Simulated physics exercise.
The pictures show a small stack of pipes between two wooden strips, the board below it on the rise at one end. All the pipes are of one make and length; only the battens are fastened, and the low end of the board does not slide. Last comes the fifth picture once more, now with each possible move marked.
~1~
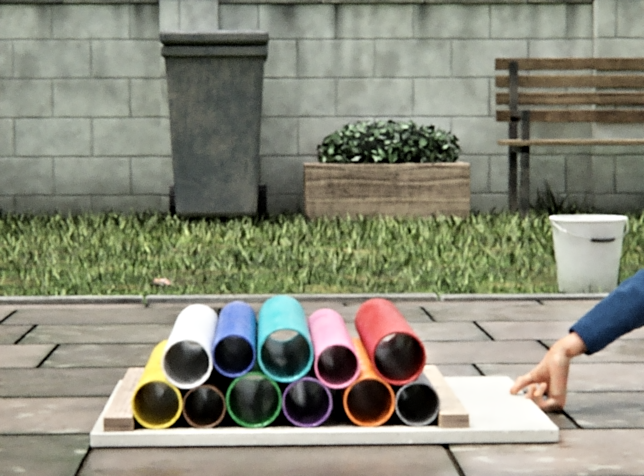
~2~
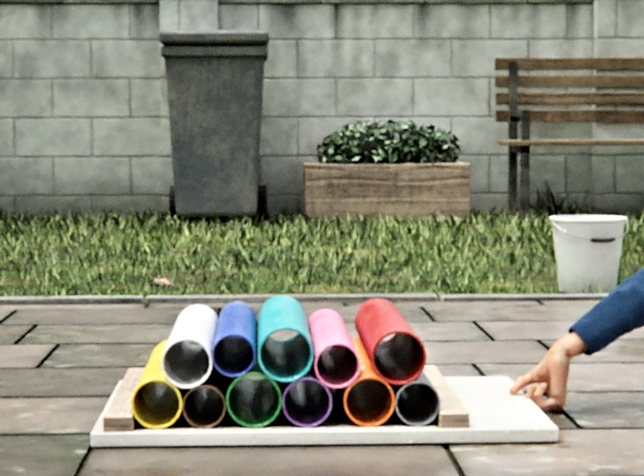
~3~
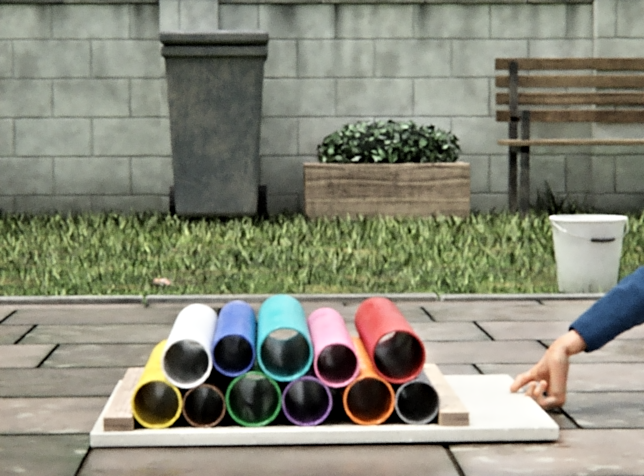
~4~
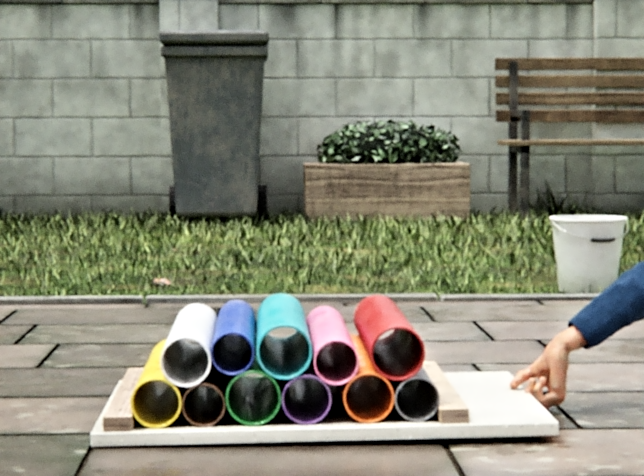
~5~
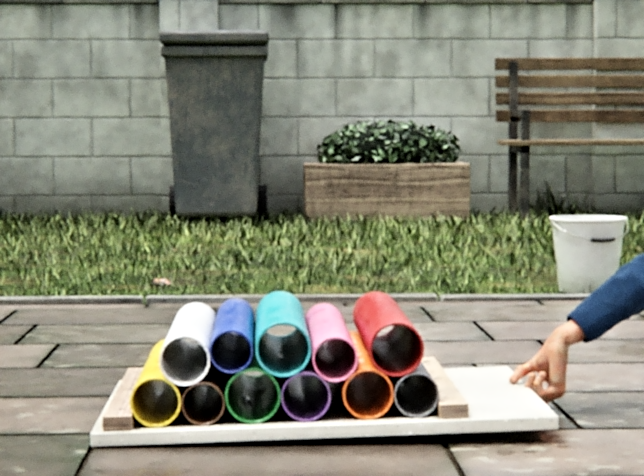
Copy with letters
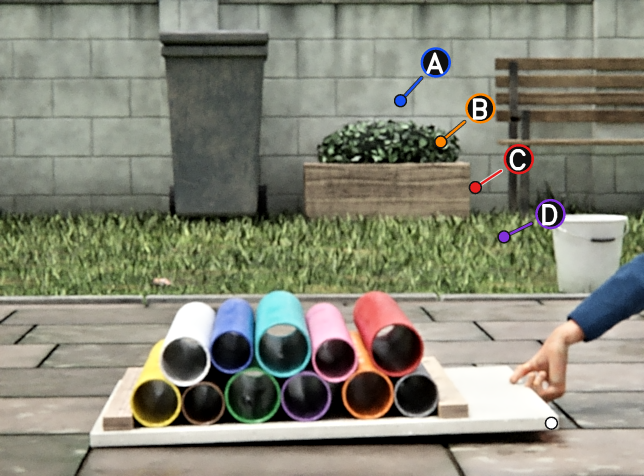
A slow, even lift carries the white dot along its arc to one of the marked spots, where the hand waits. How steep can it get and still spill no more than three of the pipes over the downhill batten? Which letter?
D is the limit.
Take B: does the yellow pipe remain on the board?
The yellow pipe: No.
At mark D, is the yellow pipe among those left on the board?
The yellow pipe: Yes.
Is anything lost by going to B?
At B: Yes.
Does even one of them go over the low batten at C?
At C: Yes.
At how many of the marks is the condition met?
One of the four.
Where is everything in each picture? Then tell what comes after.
Pink pipe (337, 365); red pipe (399, 357); turquoise pipe (286, 355), in the first frame.
Turquoise pipe (286, 354); white pipe (187, 363), in the second frame.
Board (320, 401); orange pipe (369, 400); grey pipe (417, 402); purple pipe (307, 401), in the third frame.
Board (320, 399); yellow pipe (156, 403); brown pipe (204, 405), in the fourth frame.
Board (319, 396); yellow pipe (156, 402); brown pipe (203, 404), in the fifth frame.
On the marked copy, A at (401, 101); B at (441, 142); C at (475, 188); D at (504, 237); the white dot at (551, 424).
With D. Early on, board at 16°.
Further on, board at 26°.
At the end, board at 26°, two over the low batten (white, blue).
As for the rest, A eleven over the low batten; B eleven over the low batten; C four over the low batten (pink, turquoise, white, blue).
